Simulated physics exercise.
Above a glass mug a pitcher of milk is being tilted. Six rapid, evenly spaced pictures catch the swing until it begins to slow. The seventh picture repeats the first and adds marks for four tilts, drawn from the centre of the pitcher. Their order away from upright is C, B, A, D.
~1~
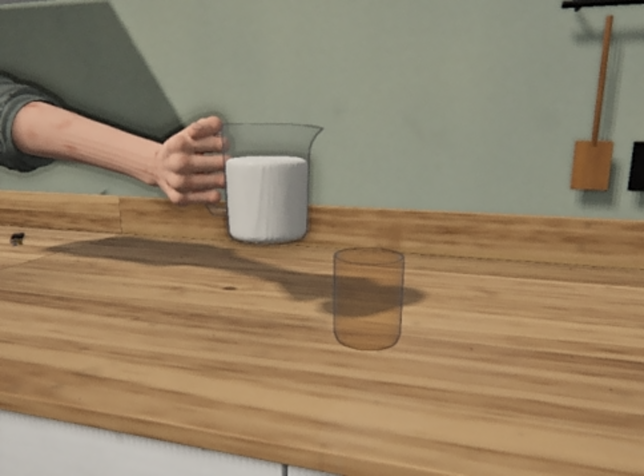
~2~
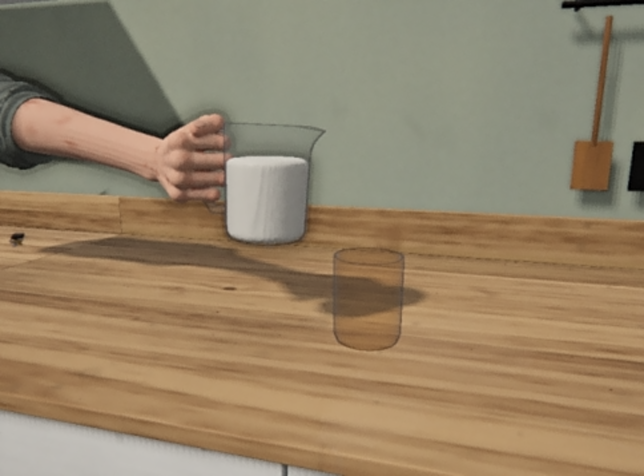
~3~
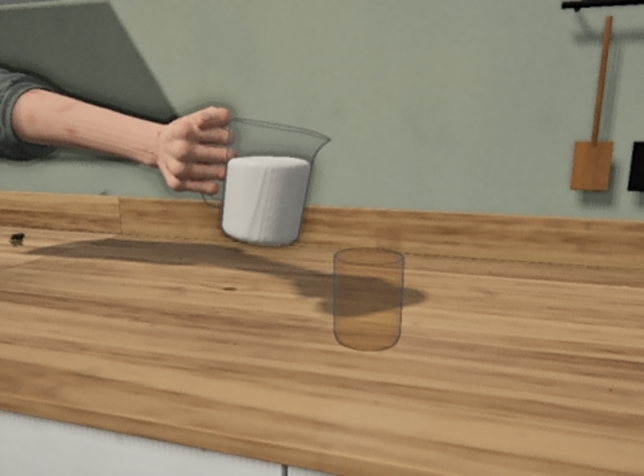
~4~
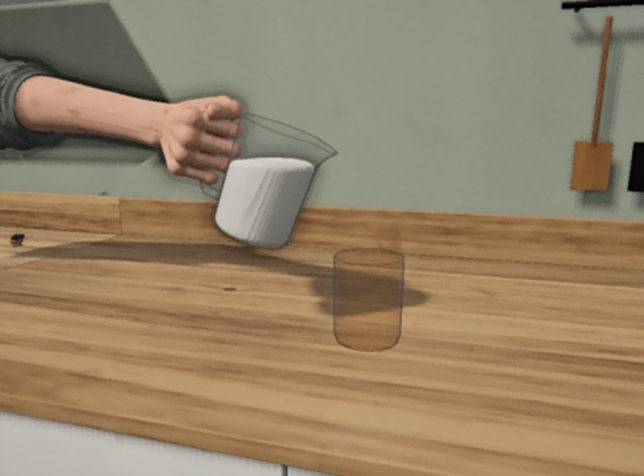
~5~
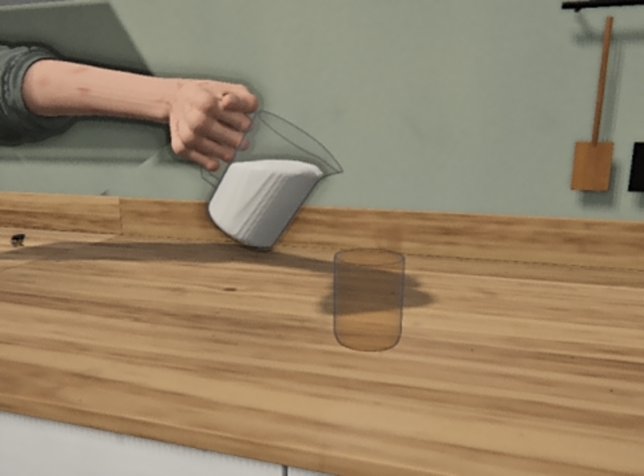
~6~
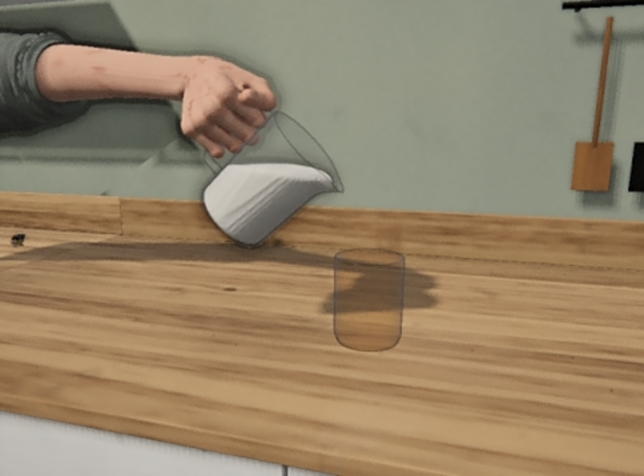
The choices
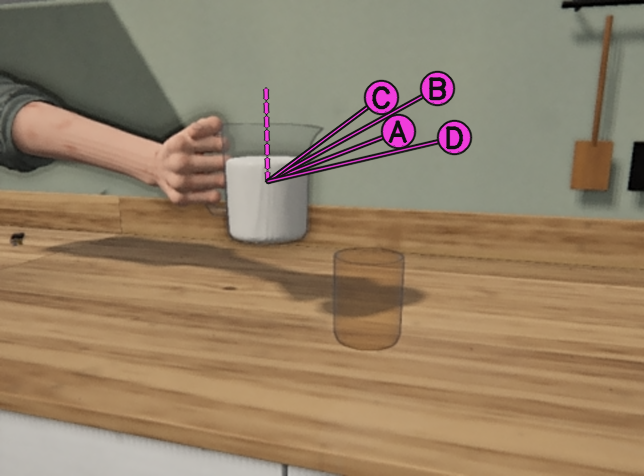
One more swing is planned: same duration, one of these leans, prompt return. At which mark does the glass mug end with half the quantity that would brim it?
A.
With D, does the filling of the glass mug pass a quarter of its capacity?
Yes, it does.
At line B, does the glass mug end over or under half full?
Under.
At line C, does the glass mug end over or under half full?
Under.
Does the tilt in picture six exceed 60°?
No, it does not.
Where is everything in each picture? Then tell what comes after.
Upright, lip at (322, 128); rim of the glass mug round (369, 255); nothing has left yet.
Tipped about 2°, lip at (324, 130); nothing has left yet.
Tipped about 10°, lip at (330, 139); nothing has left yet.
Tipped about 20°, lip at (336, 153); nothing has left yet.
Tipped about 33°, lip at (341, 171); nothing has left yet.
Tipped about 47°, lip at (342, 191); nothing has left yet.
On the marked copy, A at (382, 137); B at (422, 96); C at (367, 107); D at (438, 141).
If A is chosen, the glass mug ends with about 49 % of what it can hold.
If B is chosen, the glass mug ends with about 34 % of what it can hold.
If C is chosen, the glass mug ends with about 21 % of what it can hold.
If D is chosen, the glass mug ends with about 66 % of what it can hold; 3 % of the milk is spilt.
